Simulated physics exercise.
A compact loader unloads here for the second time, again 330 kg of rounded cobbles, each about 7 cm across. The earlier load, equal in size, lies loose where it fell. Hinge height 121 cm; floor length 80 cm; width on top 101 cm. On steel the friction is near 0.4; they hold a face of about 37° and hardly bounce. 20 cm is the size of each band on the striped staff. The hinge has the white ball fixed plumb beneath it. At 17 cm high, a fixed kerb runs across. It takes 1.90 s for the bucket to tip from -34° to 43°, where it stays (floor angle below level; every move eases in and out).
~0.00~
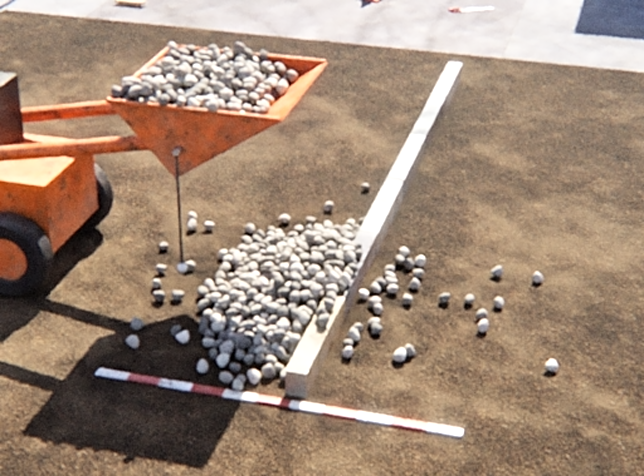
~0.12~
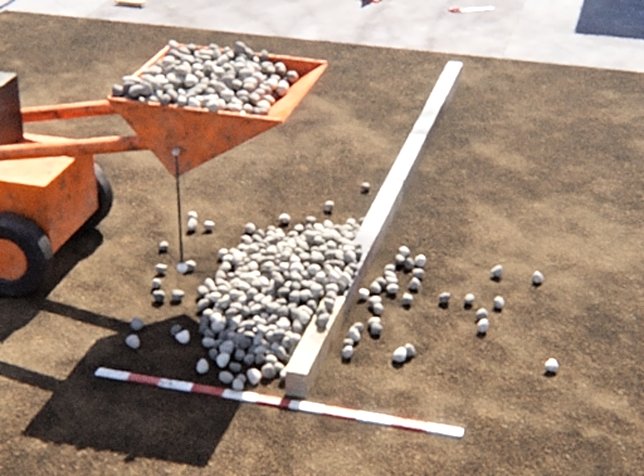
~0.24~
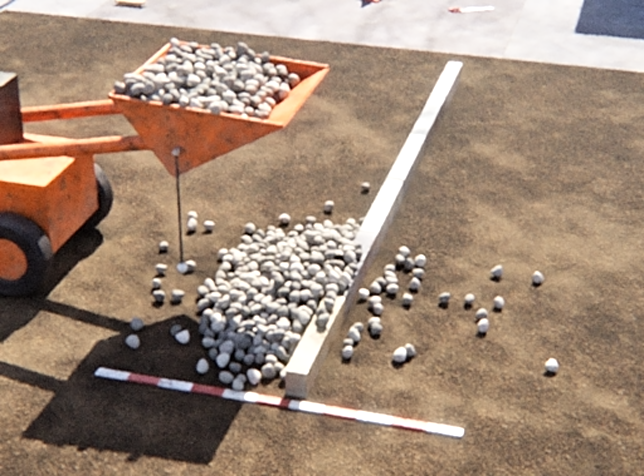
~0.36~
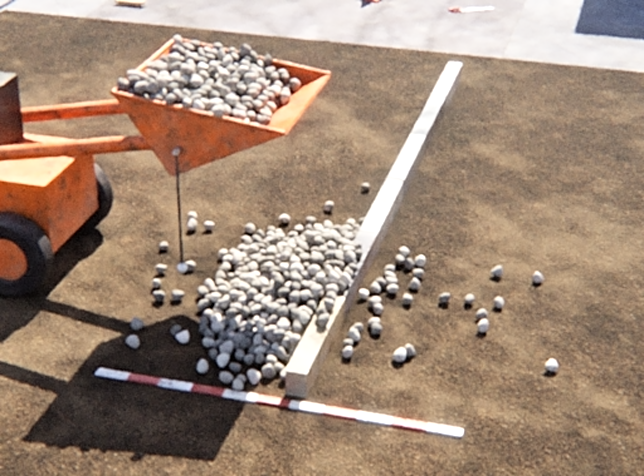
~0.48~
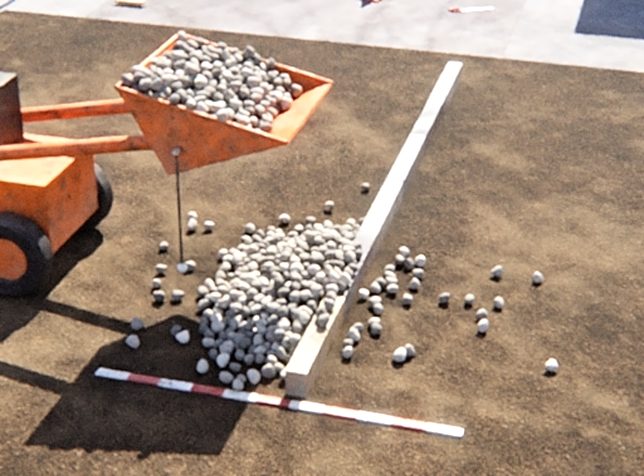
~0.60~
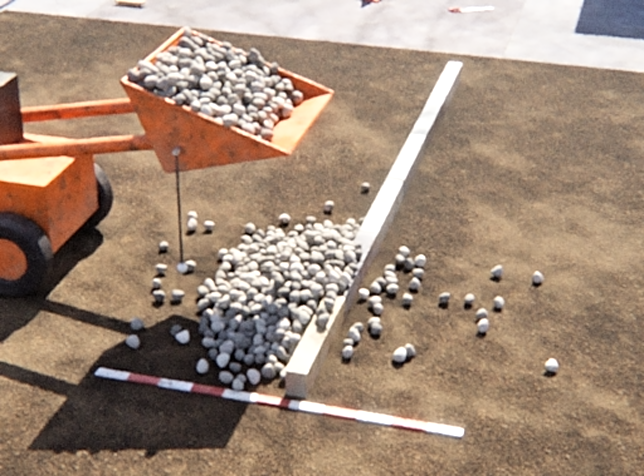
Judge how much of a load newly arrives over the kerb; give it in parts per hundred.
Close to 50 in every hundred.
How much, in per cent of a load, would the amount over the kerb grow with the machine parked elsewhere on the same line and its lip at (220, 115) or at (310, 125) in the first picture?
First place: Roughly 0 %; second place: Roughly 80 %.
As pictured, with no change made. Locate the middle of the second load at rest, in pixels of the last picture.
Roughly at pixel (343, 288).
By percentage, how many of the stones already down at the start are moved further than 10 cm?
10 per cent.
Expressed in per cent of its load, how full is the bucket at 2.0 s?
Held: Around 15 % of the load.
After 1.4 s the floor is at 31°; in per cent of one load, 89 in the bucket, 106 on this side of the kerb, 6 over the kerb; the foremost stones are at (495, 306).
After 2.0 s the floor is at 43°; in per cent of one load, 13 in the bucket, 158 on this side of the kerb, 30 over the kerb; the foremost stones are at (497, 310).
After 2.3 s the floor is at 43°; in per cent of one load, 0 in the bucket, 152 on this side of the kerb, 48 over the kerb; the foremost stones are at (516, 321).
After 4.8 s the floor is at 43°; in per cent of one load, 0 in the bucket, 145 on this side of the kerb, 55 over the kerb; the foremost stones are at (549, 325). Net gain over the kerb, 50.
